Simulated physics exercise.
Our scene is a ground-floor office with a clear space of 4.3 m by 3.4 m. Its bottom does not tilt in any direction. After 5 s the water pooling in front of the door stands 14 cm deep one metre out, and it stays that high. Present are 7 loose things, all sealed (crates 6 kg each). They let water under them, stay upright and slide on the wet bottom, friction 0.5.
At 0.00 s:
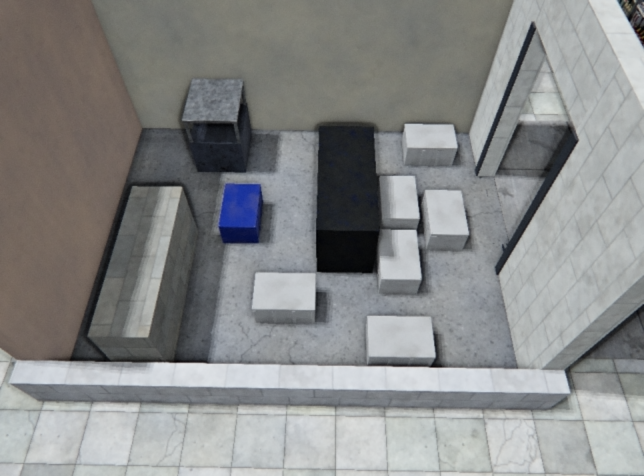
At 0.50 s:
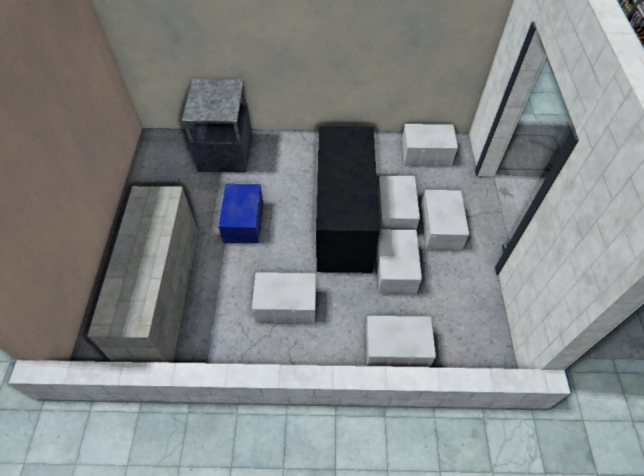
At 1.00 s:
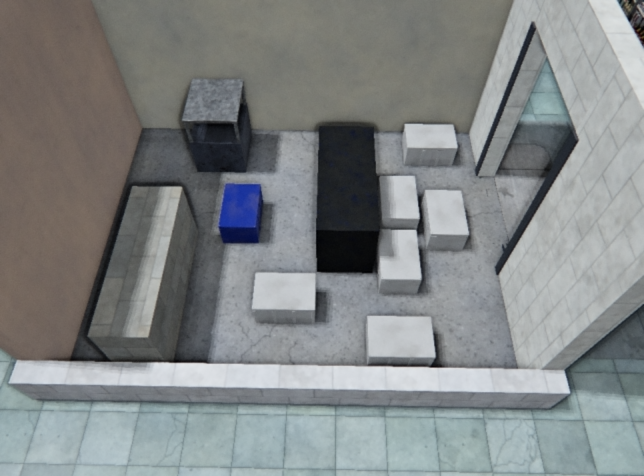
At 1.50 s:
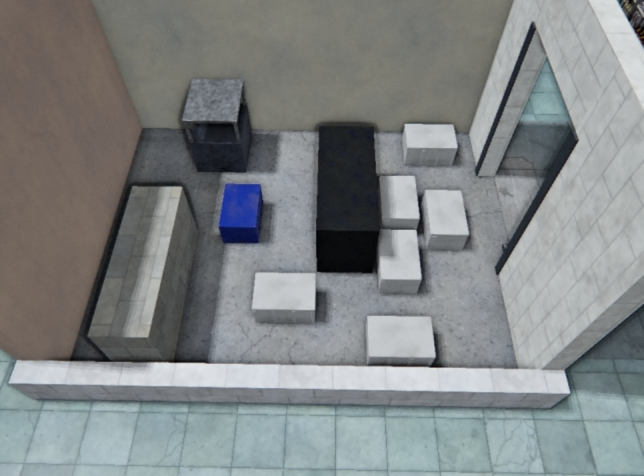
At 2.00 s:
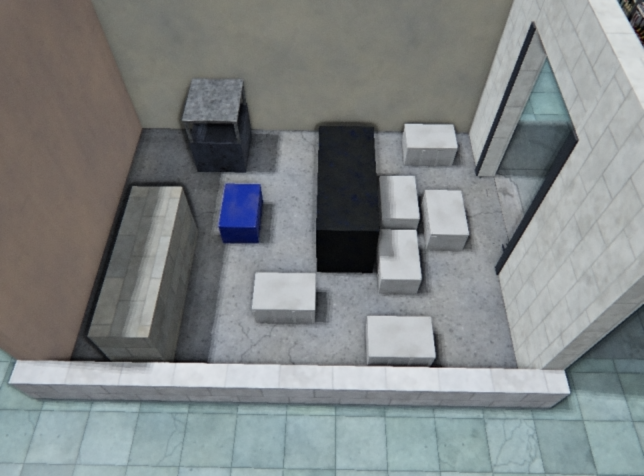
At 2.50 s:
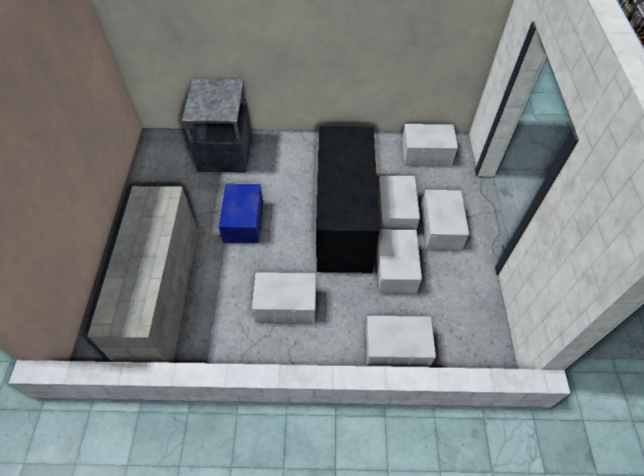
The paving outside turns from pale grey to blue-green while the office crates stay still.
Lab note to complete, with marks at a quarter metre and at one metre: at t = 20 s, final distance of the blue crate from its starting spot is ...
At t = 20 s the distance is from a quarter metre to one metre.
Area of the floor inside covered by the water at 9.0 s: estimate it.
About 10.0 m2.
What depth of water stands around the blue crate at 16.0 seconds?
Depth: About 8 cm.
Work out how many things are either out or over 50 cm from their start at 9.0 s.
By my tally, 4.
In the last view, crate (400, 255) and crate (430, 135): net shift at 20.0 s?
They've ended up 100 cm and 10 cm away, in that order.
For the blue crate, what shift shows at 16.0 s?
Shift by then: About 50 cm.
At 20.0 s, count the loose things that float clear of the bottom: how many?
At that moment 7.
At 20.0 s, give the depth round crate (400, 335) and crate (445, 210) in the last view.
Around 9 cm and 10 cm.
After 4.0 s the blue crate is near (240, 205), 0.0 m from its start, aground; 0 afloat.
After 9.0 s the blue crate is near (239, 209), 0.1 m from its start, aground; 4 afloat.
After 16.0 s the blue crate is near (287, 199), 0.5 m from its start, afloat; 7 afloat.
After 20.0 s the blue crate is near (278, 164), 0.7 m from its start, afloat; 7 afloat.
